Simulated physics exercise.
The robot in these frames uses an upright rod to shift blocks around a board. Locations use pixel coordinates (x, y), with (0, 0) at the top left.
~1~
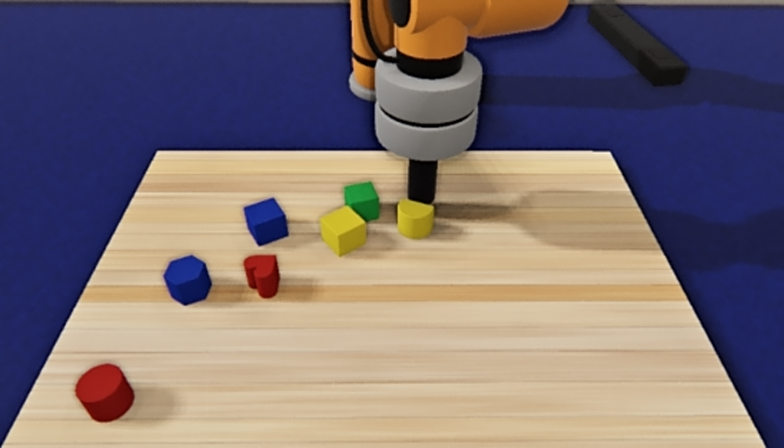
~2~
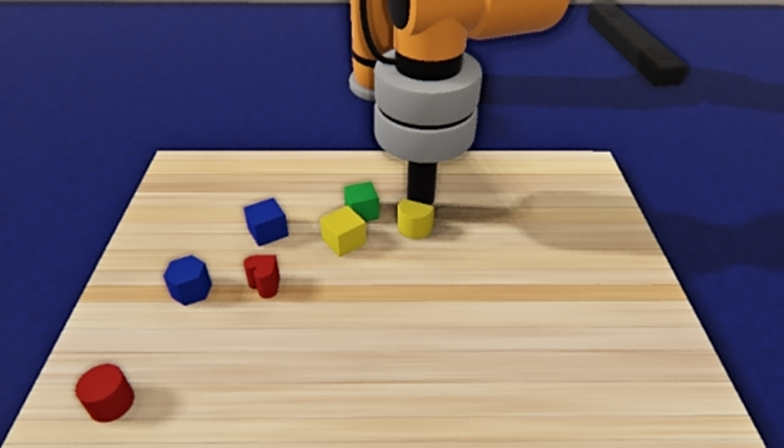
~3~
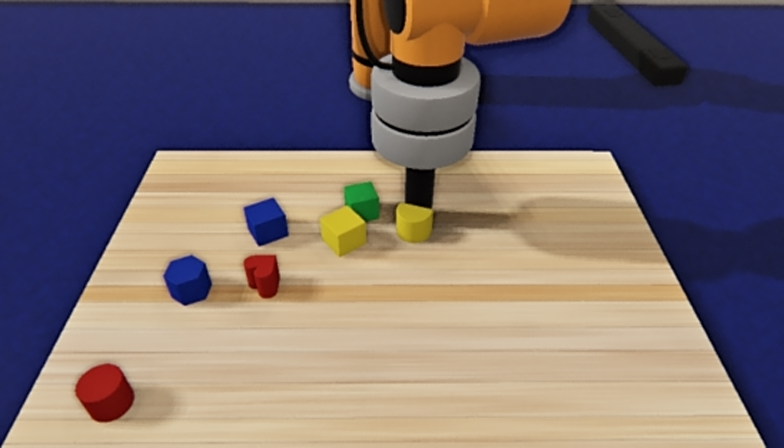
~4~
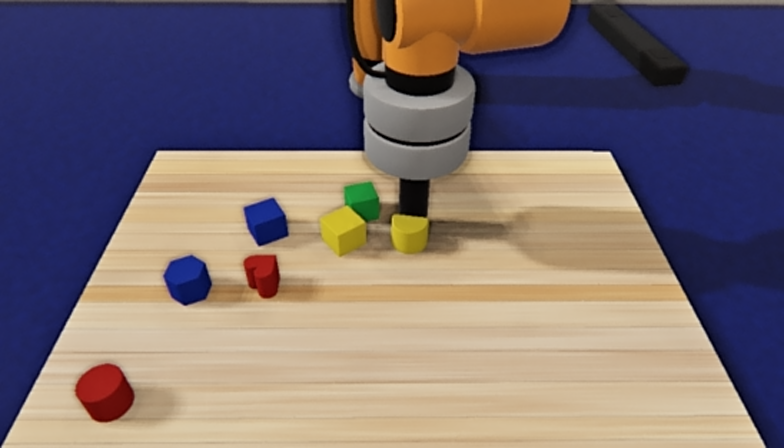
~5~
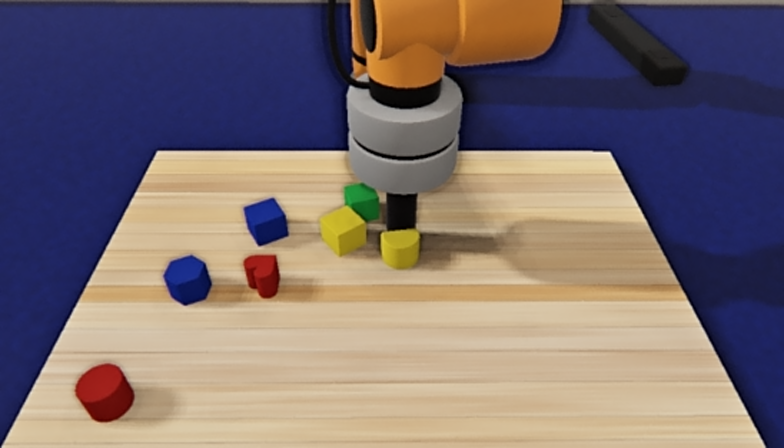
On a pale wooden board over a blue surface, seen from the front and above, an orange and grey robot arm holds a black rod upright. A yellow half-round block sits by the rod, with yellow and green blocks close by, and two blue and two red ones further left. The rod, barely moving at first, pushes the half-round block a short way nearer and slightly left while the view stays still.
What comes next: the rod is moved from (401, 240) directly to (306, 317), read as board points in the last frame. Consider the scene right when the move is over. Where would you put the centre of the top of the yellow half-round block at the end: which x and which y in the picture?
The middle of its upper face will lie at (398, 252).
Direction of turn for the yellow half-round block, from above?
It spins against the clock.
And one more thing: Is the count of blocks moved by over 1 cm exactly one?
It seems so.
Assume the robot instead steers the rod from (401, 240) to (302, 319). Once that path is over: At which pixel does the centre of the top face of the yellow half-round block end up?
The centre of its top face lies at (397, 251).
What follows on the original path. One third of the way, rod at (371, 253); yellow half-round block at (398, 251), turned 35° anticlockwise.
Two thirds of the way, rod at (339, 278); yellow half-round block at (398, 252), turned 35° anticlockwise.
At the end, rod at (304, 306); yellow square block in place; yellow half-round block at (398, 252), turned 35° anticlockwise.
